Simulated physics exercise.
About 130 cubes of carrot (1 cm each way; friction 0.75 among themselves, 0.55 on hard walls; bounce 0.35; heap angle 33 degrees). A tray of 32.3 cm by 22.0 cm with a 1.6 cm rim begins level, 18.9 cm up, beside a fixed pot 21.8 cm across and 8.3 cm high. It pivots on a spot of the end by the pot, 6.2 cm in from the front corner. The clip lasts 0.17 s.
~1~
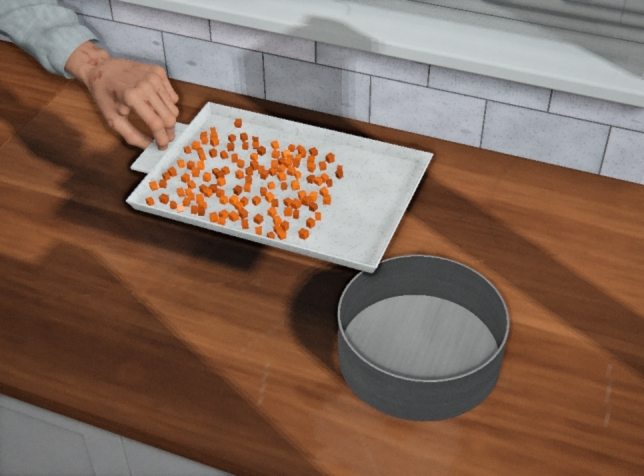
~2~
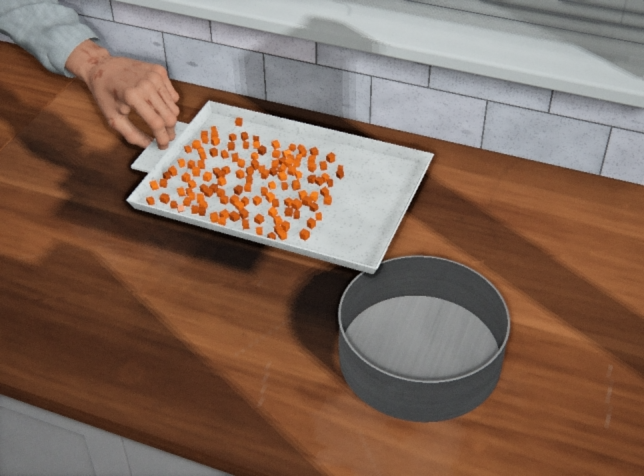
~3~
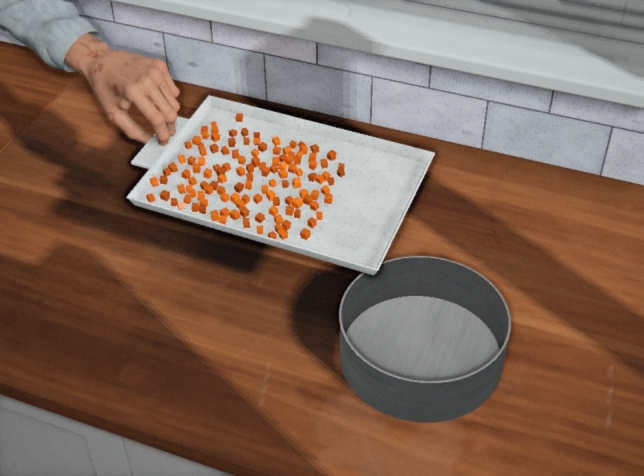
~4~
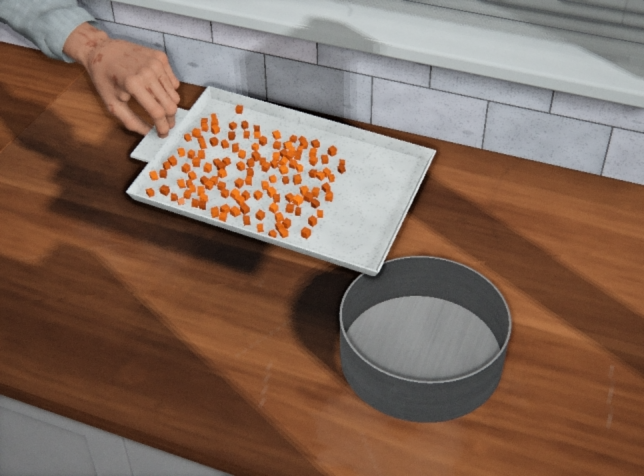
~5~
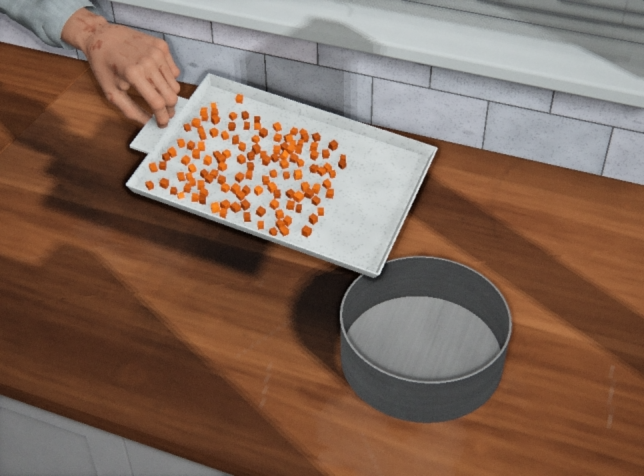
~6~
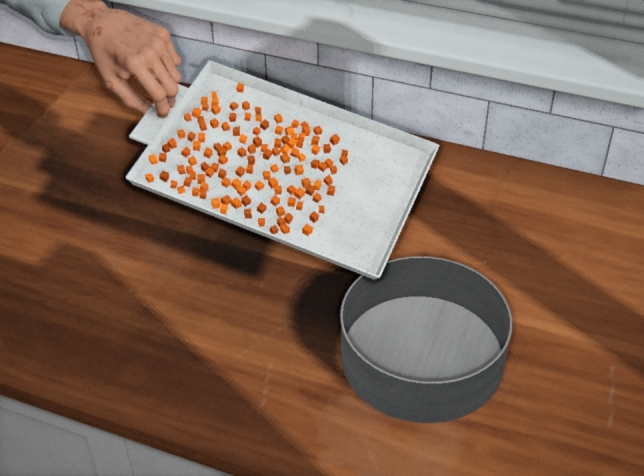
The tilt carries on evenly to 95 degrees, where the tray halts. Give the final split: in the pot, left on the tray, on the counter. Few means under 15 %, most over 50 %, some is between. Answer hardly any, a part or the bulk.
Pot: The bulk, tray: Hardly any, counter: A part.
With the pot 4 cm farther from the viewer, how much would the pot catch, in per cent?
In that case some 30 per cent.
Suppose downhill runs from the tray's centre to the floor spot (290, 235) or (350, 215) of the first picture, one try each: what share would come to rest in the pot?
Some 30 and 95 per cent.
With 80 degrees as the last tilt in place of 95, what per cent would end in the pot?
It would be near 70 per cent.
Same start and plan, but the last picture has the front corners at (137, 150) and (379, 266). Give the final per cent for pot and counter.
Pot 80, counter 20.
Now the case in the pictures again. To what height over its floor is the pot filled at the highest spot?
Roughly 2.0 cm.
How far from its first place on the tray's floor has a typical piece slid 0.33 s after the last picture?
Roughly 3 cm.
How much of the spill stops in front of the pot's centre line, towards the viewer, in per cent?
Roughly 100 per cent.
Then, 0.33 s after the last picture, tilt 53 degrees; the tray holds 100 %, the pot 0 %.
Then, 0.54 s after the last picture, tilt 80 degrees; the tray holds 65 %, the pot 5 %.
Then, 0.87 s after the last picture, tilt 95 degrees; the tray holds 0 %, the pot 70 %.
In the end, pot 70 %, tray 0 %, counter 30 %.
